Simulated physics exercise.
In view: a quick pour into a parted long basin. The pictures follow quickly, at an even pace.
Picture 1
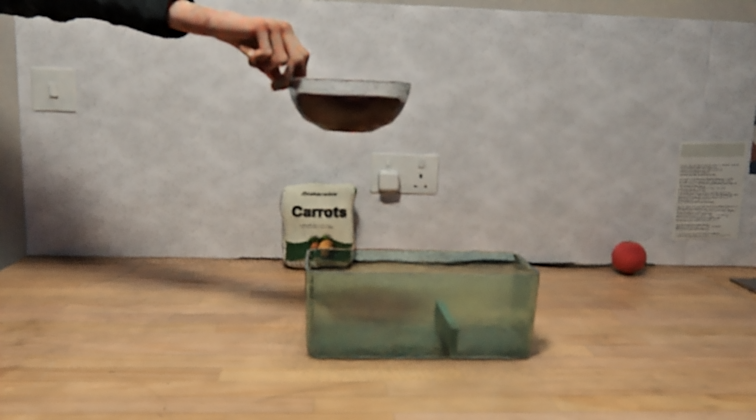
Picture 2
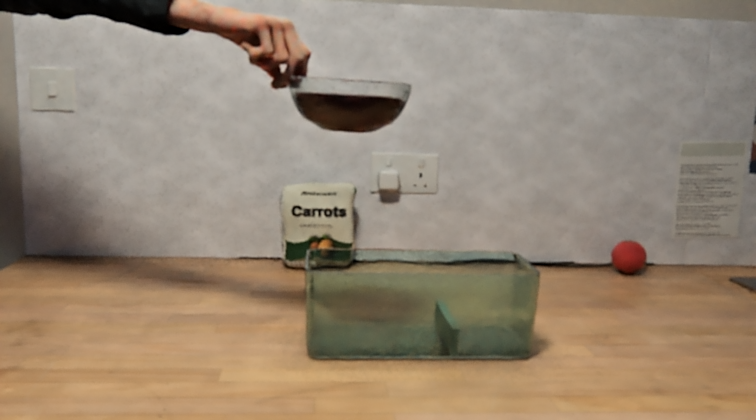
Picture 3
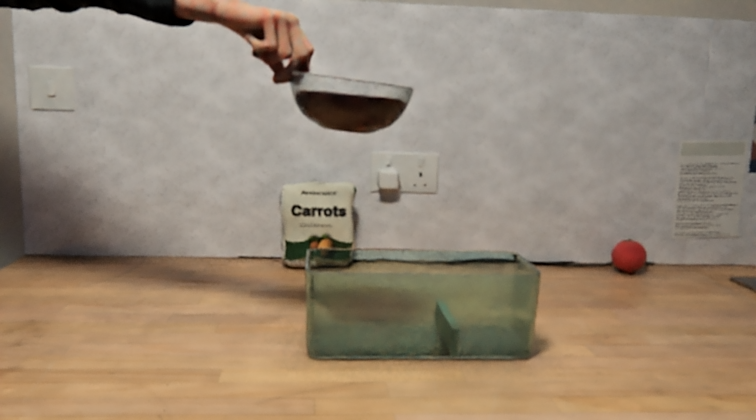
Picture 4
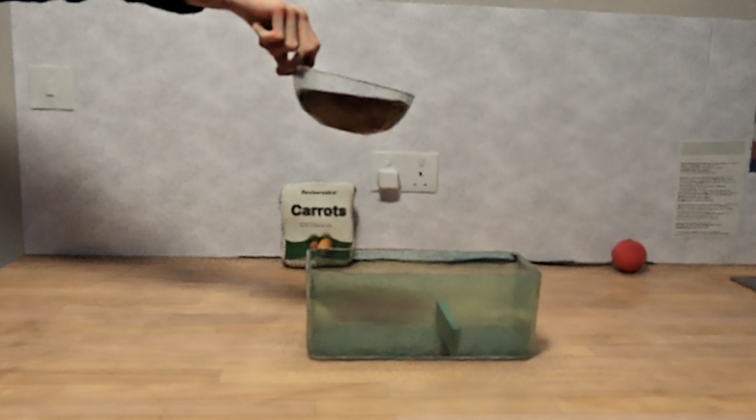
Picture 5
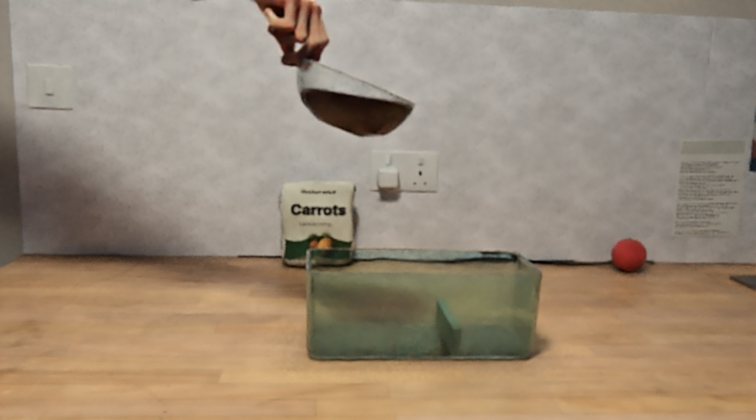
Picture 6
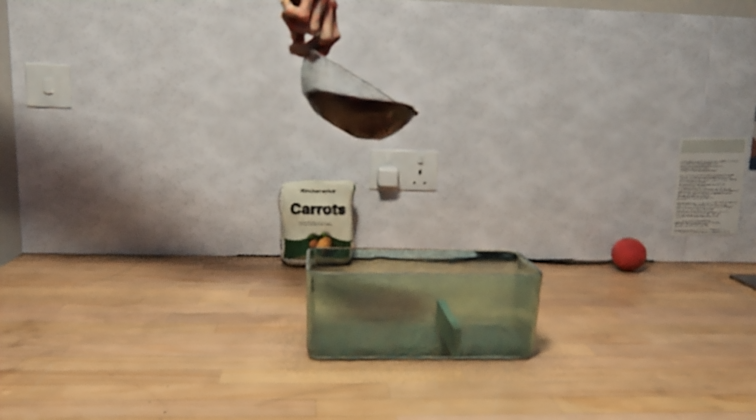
A hand held a clear glass bowl of brown liquid above a long, greenish glass basin with a low divider inside, then steadily tilted the bowl down to the right as the hand rose.
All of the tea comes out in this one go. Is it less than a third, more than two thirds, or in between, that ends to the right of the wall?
In the end from a third to two thirds is right of the wall.
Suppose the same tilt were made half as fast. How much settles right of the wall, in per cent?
Close to 60 per cent.
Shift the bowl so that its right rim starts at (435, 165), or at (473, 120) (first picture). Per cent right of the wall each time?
Roughly 55 per cent, and 70 per cent.
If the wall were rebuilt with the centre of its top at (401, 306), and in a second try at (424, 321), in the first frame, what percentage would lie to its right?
The first gives 85 %, the second 60 %.
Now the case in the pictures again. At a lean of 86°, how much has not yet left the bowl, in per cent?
Near 15 %.
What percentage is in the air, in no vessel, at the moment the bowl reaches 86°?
Close to 65 per cent.
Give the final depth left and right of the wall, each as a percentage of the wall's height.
Near 30 on the left, 50 on the right.
A moment on, the bowl is tipped on its side and 14 per cent is still to pour, 6 is left of the wall and 17 right of it.
Next, the bowl is tipped on its side and 0 per cent is still to pour, 45 is left of the wall and 45 right of it.
Then the bowl is tipped on its side and 0 per cent is still to pour, 54 is left of the wall and 43 right of it.
Later the bowl is tipped on its side and 0 per cent is still to pour, 55 is left of the wall and 43 right of it.
In the end 55 per cent lies left of the wall, 43 right of it and 2 outside.
